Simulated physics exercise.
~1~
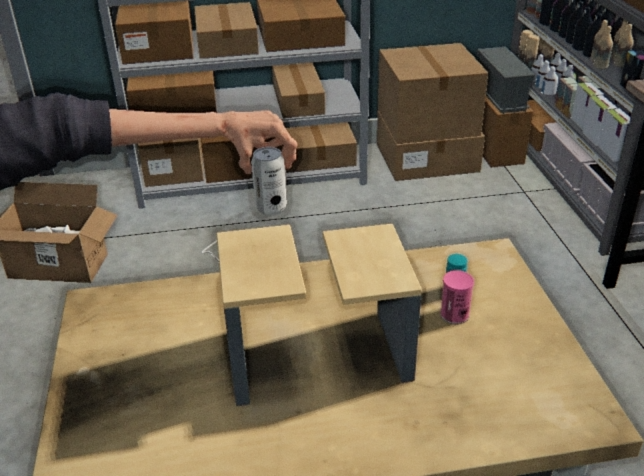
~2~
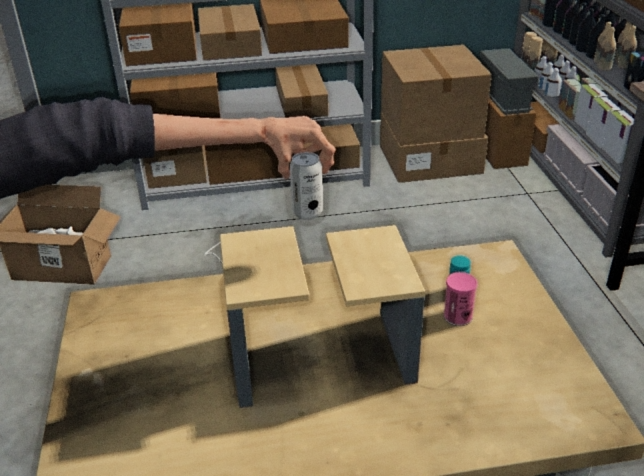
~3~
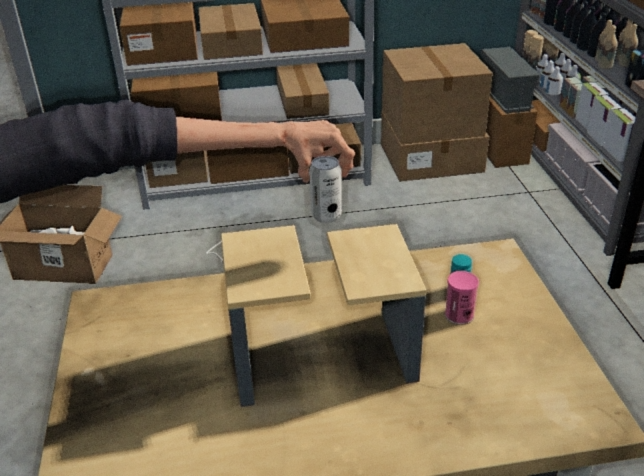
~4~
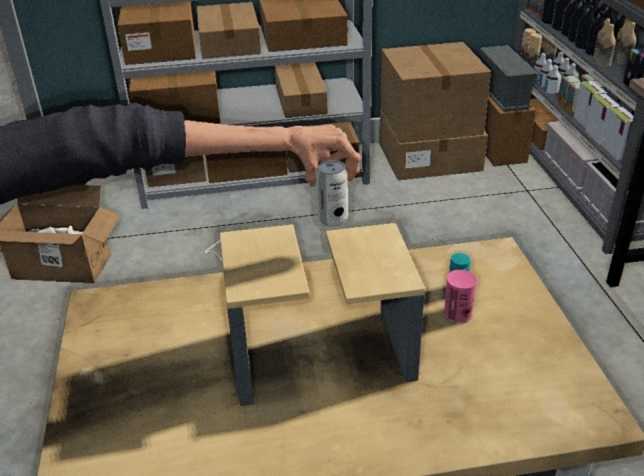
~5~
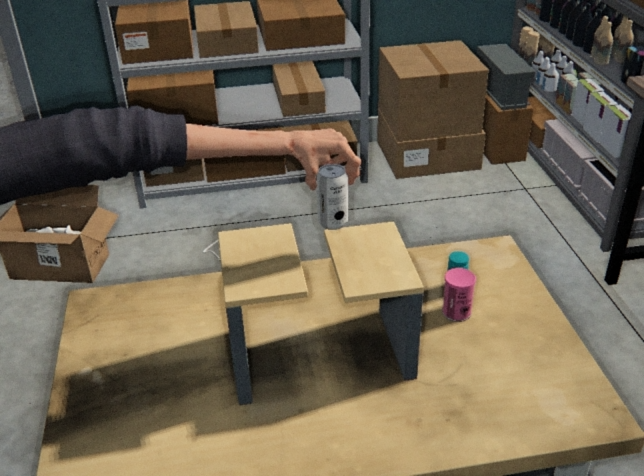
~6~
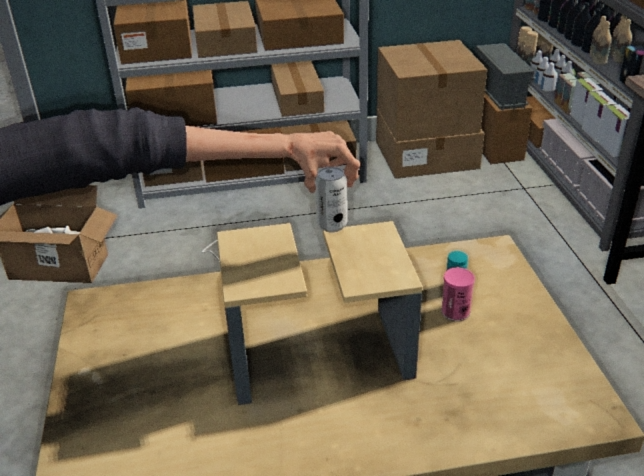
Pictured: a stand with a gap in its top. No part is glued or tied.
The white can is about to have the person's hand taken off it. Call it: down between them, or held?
Held.
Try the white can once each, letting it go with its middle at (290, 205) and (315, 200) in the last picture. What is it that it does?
First try it gets held up; second try it falls clear through.
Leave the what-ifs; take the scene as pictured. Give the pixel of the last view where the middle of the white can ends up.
End position, last frame: About (332, 237).
Then, 0.20 s past the last view, white can displaced about its own width near (332, 221).
Then, 0.30 s past the last view, white can displaced about its own width near (332, 237).
Finally, moved from the start, white can; the other 2 still in place. Final places as the last picture's camera would see them, white can near (332, 237). The can stays on top.
